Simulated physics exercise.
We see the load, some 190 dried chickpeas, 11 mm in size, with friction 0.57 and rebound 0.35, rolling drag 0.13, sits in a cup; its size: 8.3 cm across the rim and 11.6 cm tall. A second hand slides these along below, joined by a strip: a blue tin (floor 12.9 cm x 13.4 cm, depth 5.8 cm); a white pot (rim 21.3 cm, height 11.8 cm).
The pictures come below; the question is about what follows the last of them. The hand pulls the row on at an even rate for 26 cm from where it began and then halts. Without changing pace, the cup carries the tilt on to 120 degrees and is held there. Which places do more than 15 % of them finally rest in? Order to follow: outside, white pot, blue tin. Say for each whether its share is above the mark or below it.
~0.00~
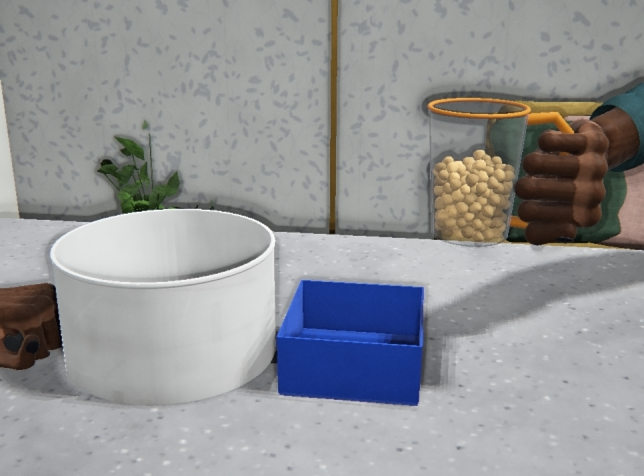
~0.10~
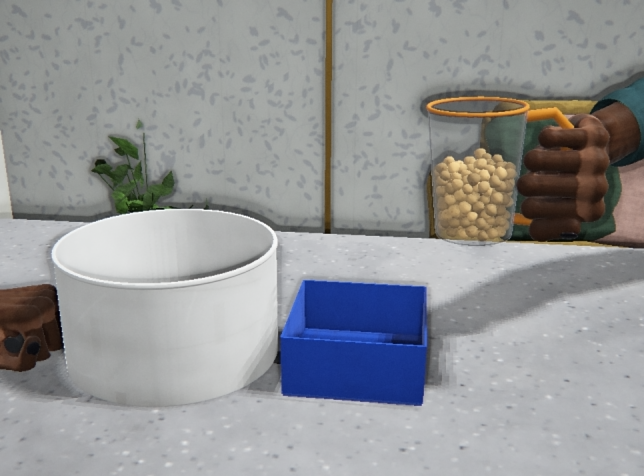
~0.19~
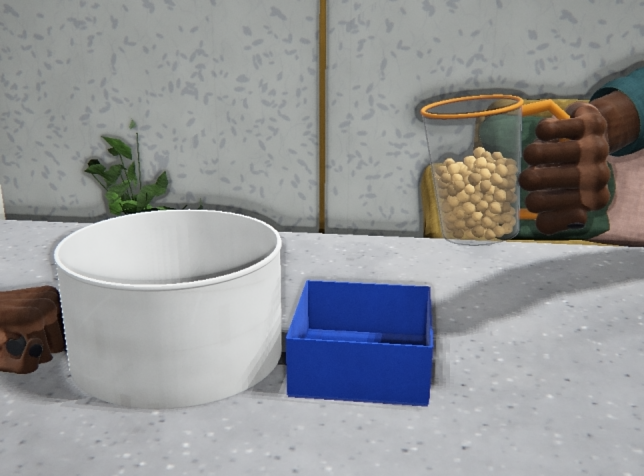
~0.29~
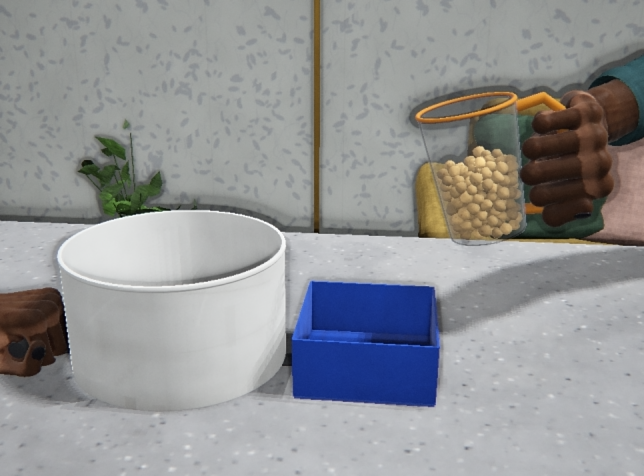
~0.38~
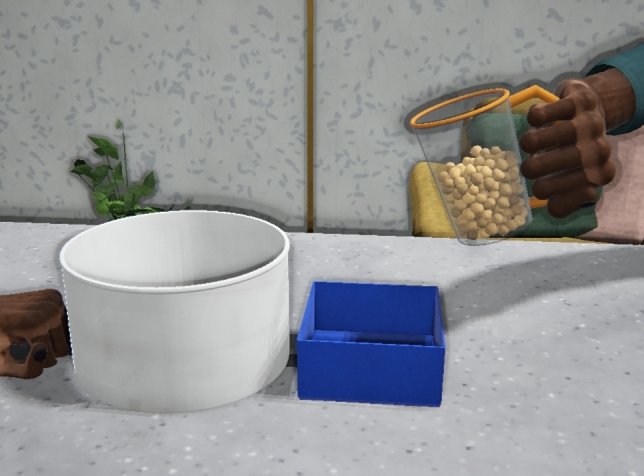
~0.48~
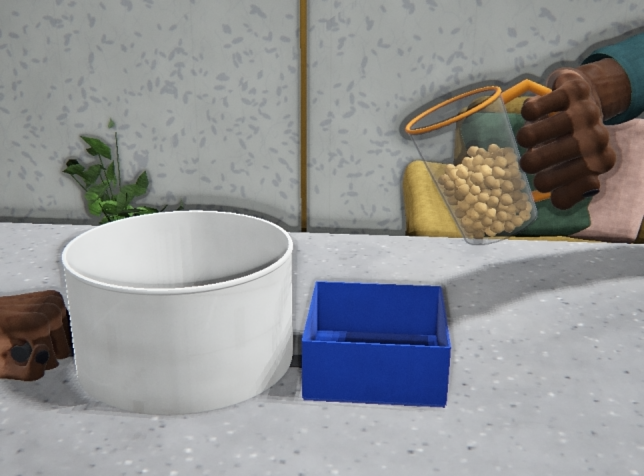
Outside: Above the mark; white pot: Below the mark; blue tin: Above the mark.
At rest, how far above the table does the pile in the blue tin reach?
2.5 centimetres or so.
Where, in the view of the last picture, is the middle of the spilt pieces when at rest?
The middle of the spilt pieces ends up around (481, 373) in the last picture.
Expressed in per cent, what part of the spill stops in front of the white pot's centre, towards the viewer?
It works out to around 60 in a hundred.
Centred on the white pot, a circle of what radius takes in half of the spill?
About 12 centimetres.
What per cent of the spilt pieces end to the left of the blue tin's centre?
About 100 per cent.
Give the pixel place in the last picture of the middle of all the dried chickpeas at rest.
Centre, last frame: Approx. (543, 371) px.
Then, at 2.20 s, tilt 120 degrees; blue tin 30 %, cup 15 %, outside 25 %, in the air 25 %; middle of all pieces on or above the table near (404, 314).
After 3.62 s, tilt 120 degrees; blue tin 40 %, outside 60 %; middle of all pieces on or above the table near (450, 367).
Then, at 4.94 s, tilt 120 degrees; blue tin 40 %, outside 60 %; middle of all pieces on or above the table near (496, 370).
Then, at 6.20 s, tilt 120 degrees; blue tin 40 %, outside 60 %; middle of all pieces on or above the table near (524, 371).
At rest (6.4 s), white pot 0 %, blue tin 40 %, cup 0 %, outside 60 %.
